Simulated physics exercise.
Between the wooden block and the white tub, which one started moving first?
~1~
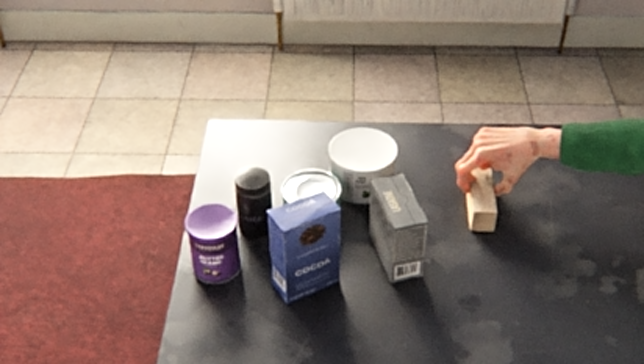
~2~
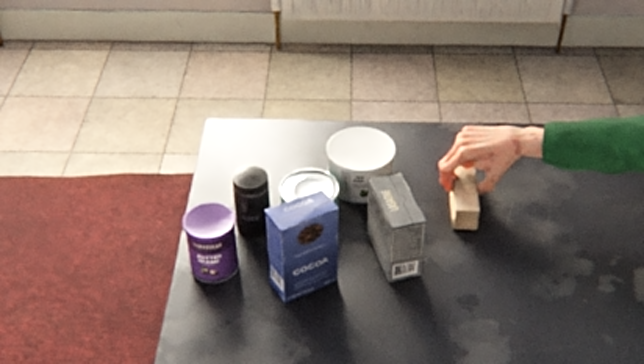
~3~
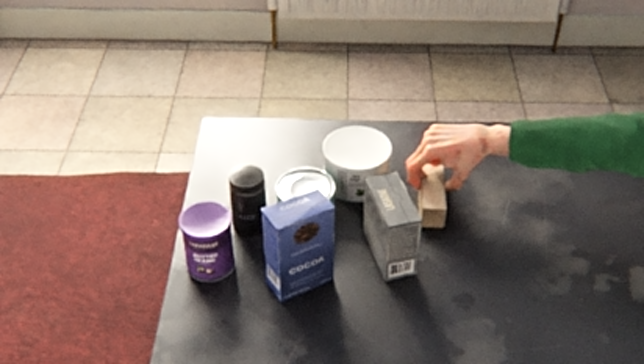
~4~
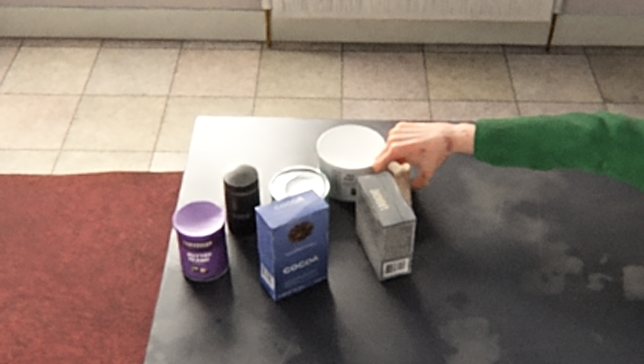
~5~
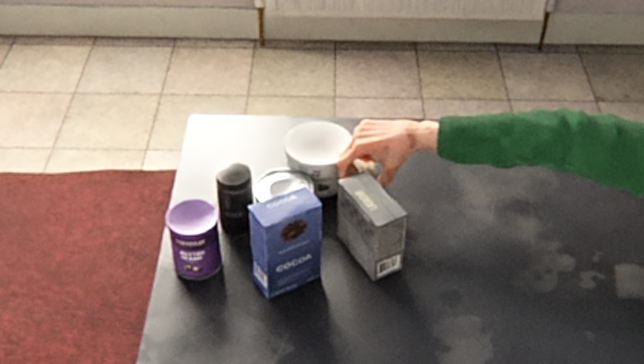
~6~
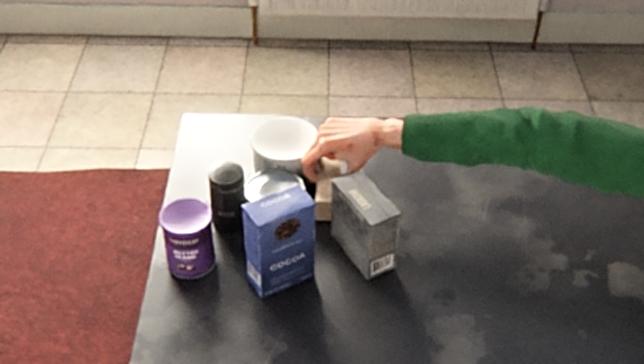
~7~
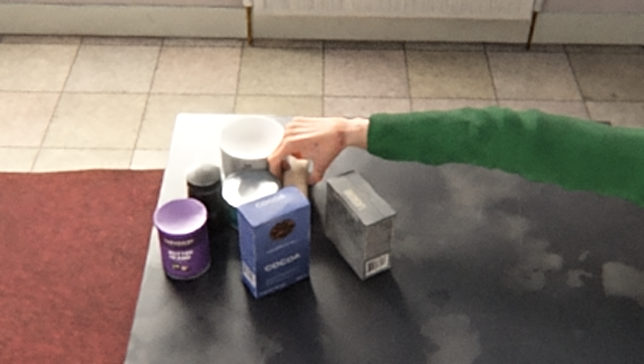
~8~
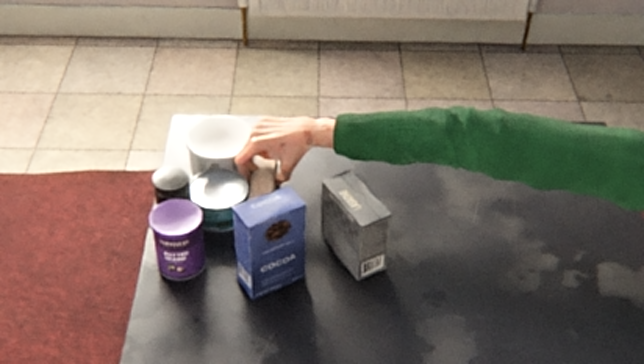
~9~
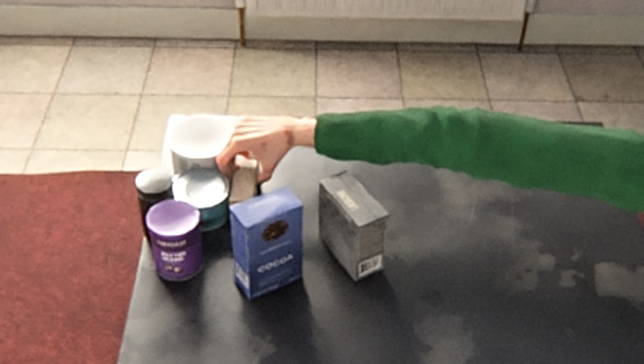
The wooden block started moving first, slid along by the hand. The white tub stayed still at first and only began shifting left later, once the block had come across behind the grey packet.
